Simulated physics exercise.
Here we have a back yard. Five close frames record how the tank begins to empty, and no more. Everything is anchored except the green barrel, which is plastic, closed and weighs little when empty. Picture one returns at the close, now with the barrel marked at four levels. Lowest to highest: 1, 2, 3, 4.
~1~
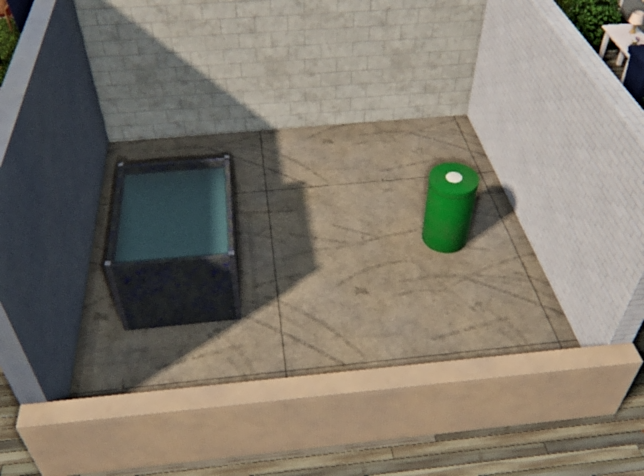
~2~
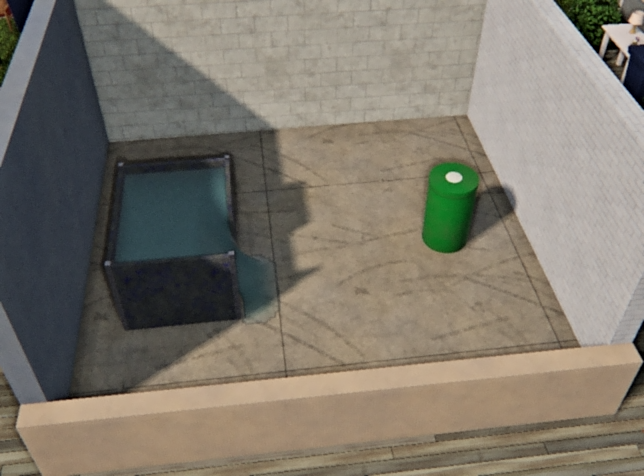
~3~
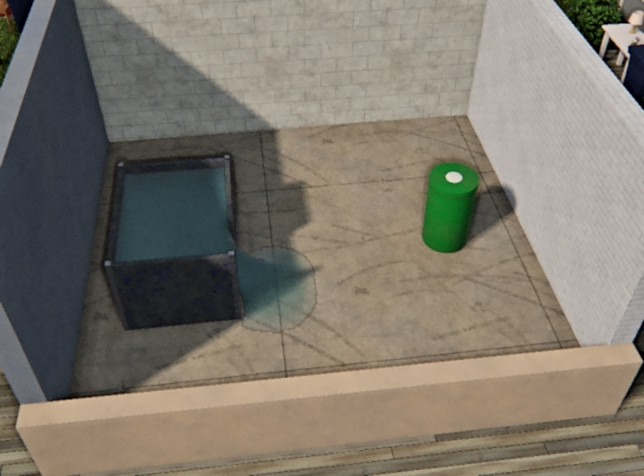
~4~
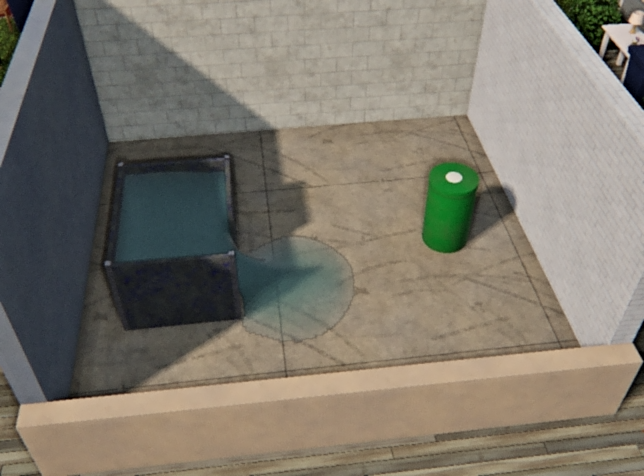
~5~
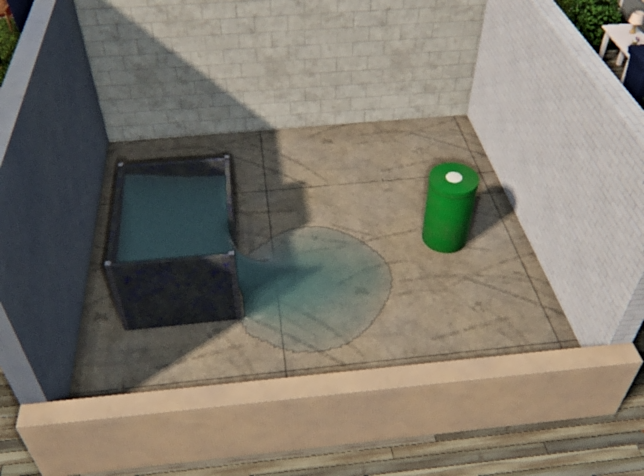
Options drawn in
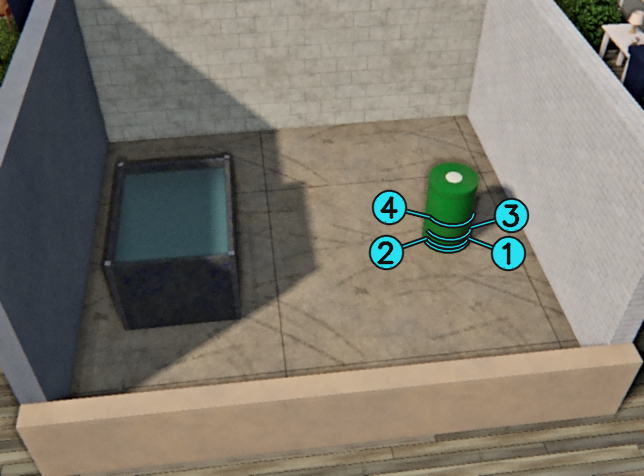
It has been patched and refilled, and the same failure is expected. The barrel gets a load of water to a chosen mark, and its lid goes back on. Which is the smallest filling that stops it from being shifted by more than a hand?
Go for 4.
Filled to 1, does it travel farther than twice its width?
Yes.
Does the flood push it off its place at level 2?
Yes.
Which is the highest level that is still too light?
It is 3.
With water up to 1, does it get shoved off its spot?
Yes.
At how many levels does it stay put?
One of them.
In cyan, 1 at (451, 250); 2 at (452, 247); 3 at (453, 239); 4 at (456, 225); from the bottom up 1, 2, 3, 4.
If 1 is chosen, it is pushed about 8 times its own width away.
If 2 is chosen, it is pushed about 6 times its own width away.
If 3 is chosen, it is pushed about half its own width away.
If 4 is chosen, it does not move.
